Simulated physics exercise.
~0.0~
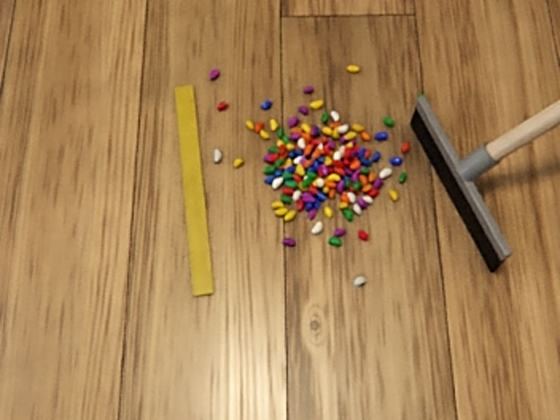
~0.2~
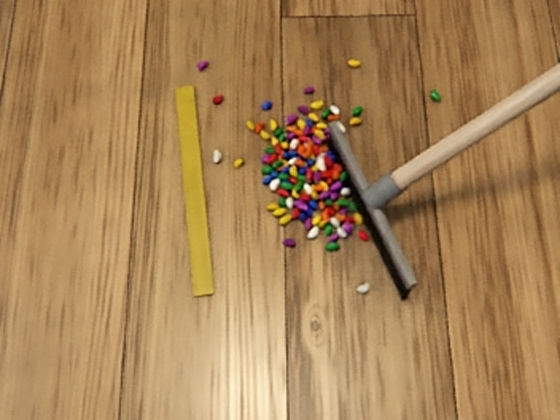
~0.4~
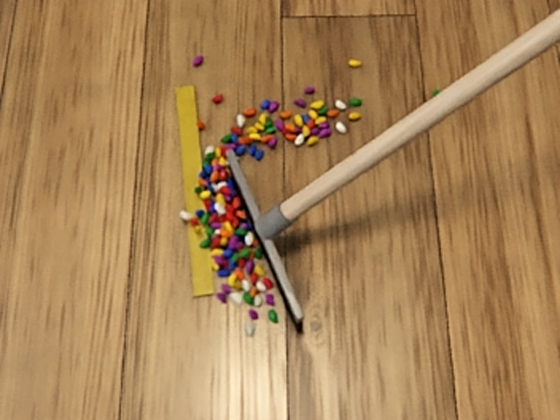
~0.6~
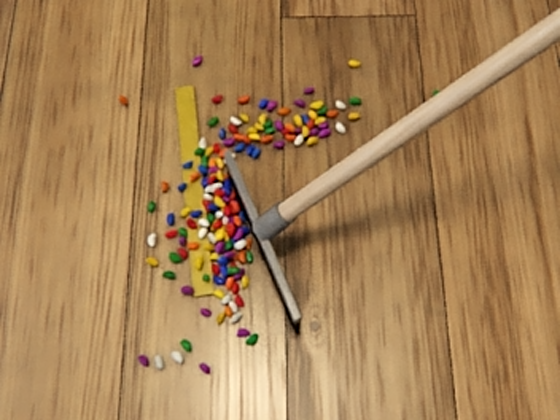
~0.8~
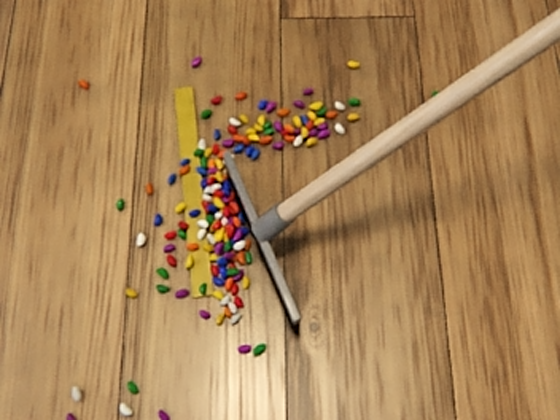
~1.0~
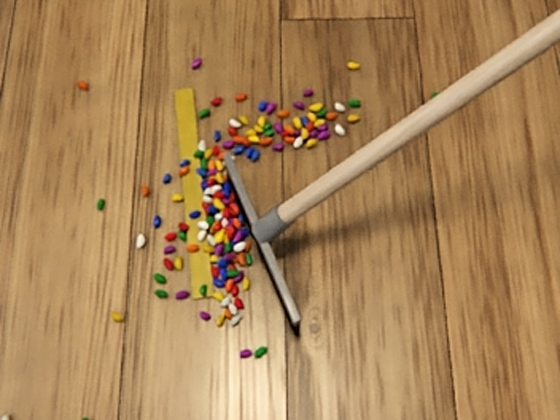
A squeegee pushes colorful jelly beans left onto a yellow strip, and some scatter beyond it.
